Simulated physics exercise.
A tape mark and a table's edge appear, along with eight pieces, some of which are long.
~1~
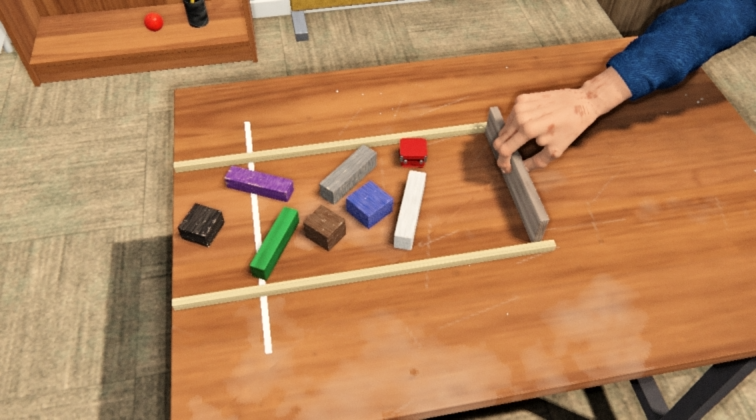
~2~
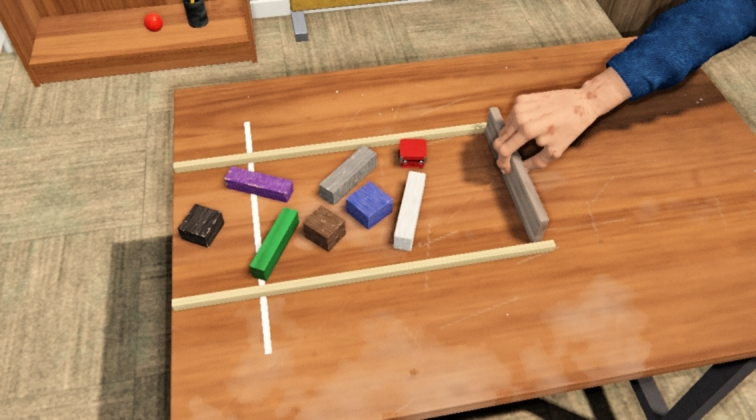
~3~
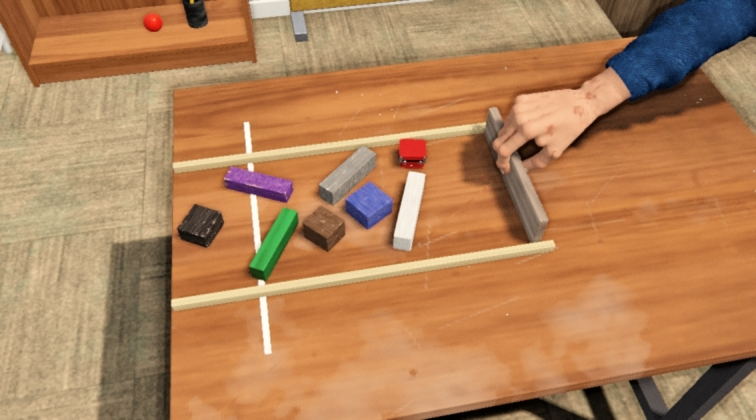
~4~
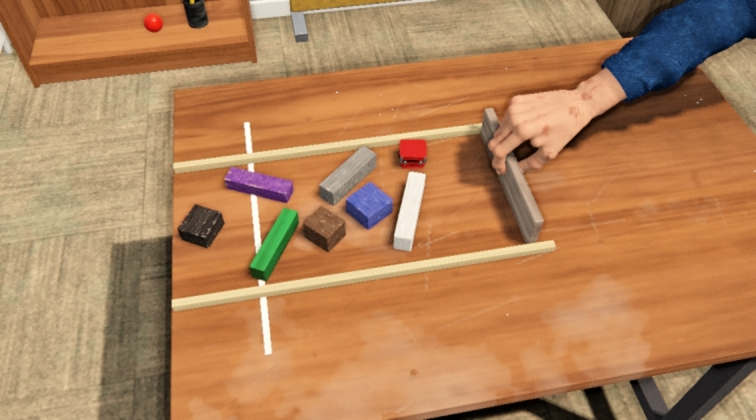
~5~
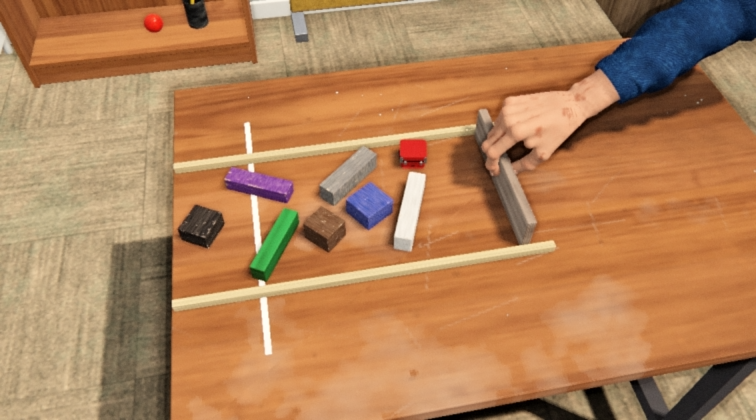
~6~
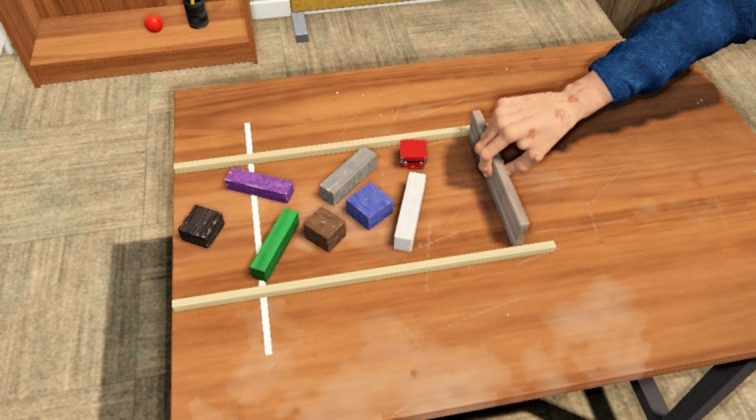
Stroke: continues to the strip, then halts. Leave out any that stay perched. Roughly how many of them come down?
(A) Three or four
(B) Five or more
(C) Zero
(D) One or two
Answer: D.
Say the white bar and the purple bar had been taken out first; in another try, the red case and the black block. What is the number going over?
Falls come to 0 the first time and 0 the other time.
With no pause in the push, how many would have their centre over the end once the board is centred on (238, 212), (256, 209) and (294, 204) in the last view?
Taking the places in turn, the counts are 2, 2 and 0.
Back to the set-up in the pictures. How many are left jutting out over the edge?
It would come to 0.
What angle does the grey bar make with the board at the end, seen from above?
Some 25 degrees.
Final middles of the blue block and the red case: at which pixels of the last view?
Same order as the question: First (221, 223), second (239, 180).
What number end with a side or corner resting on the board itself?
Tally at the end: 2.
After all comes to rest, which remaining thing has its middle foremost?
The green stick ends nearest.
Soon after, none off yet; black block at rest near (202, 226); purple bar at rest near (259, 185); green stick at rest near (276, 244).
After that, none off yet; black block at rest near (200, 225); purple bar displaced about its own width near (203, 182); green stick displaced a little near (240, 248).
In the end, the number that fall off is one or two; gone, purple bar and black block.
